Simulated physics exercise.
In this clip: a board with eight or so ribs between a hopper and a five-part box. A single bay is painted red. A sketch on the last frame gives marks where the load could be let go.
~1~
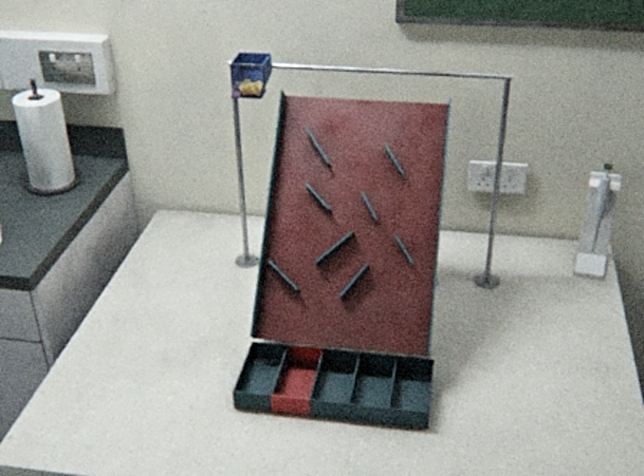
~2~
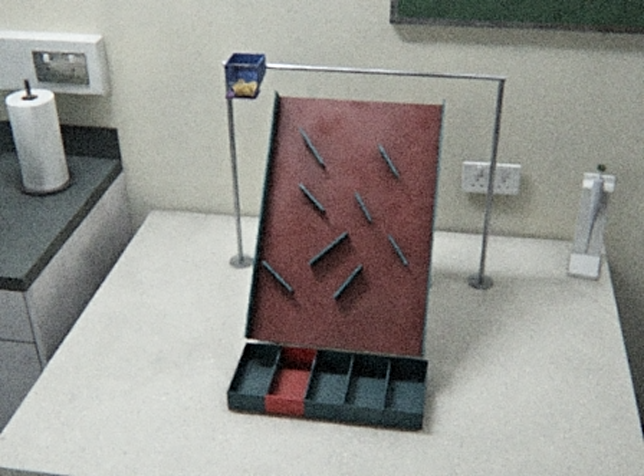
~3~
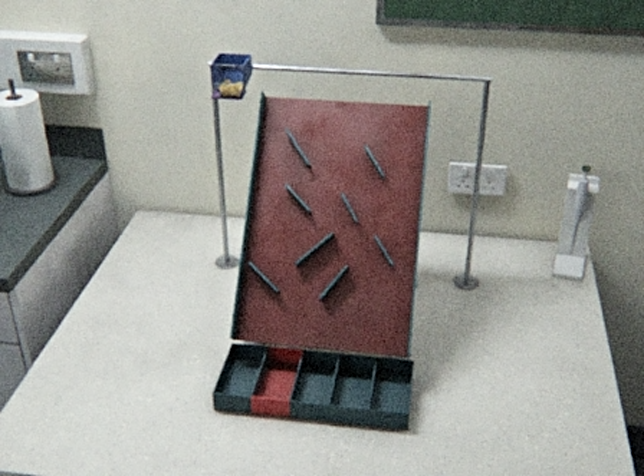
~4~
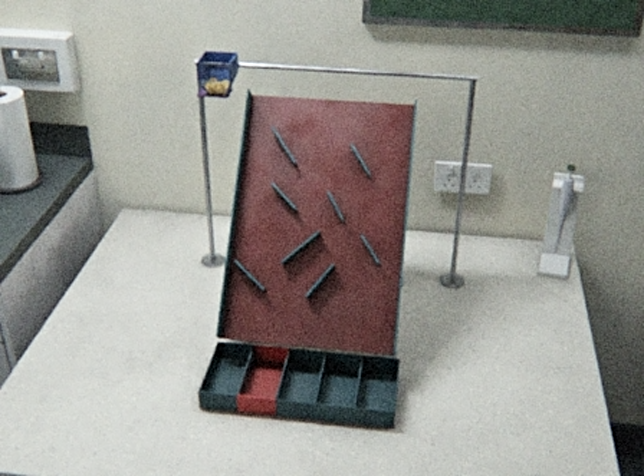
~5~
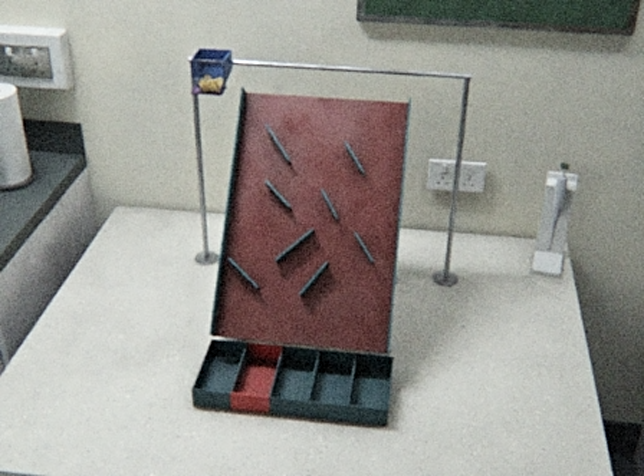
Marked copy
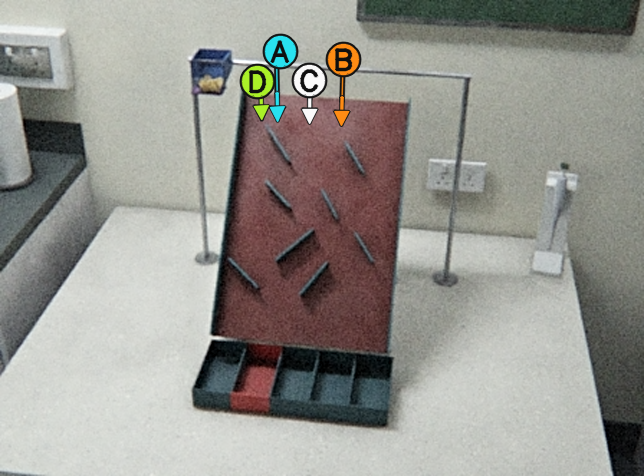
A red board with slanted ribs stood on a white table above a five-part tray with one red bay, beside a small blue hopper; nothing on it moved while the view shifted slightly.
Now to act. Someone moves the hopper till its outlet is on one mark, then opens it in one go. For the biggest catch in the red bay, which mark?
It is C.
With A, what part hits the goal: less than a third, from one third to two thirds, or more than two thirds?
Mark A gives from one third to two thirds.
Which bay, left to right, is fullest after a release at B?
The fifth.
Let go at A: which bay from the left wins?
It is the second one.
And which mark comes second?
That is mark A.
On the marked copy, mark A meets the board at (277, 116); mark B meets the board at (341, 120); mark C meets the board at (309, 118); mark D meets the board at (261, 114).
With A, roughly half in the red bay, roughly a third in other bays, about a tenth held on the board.
With B, roughly a quarter in the red bay, the larger part in other bays, just a few outside the box.
With C, the larger part in the red bay, roughly a quarter in other bays.
With D, roughly a third in the red bay, roughly two thirds in other bays.
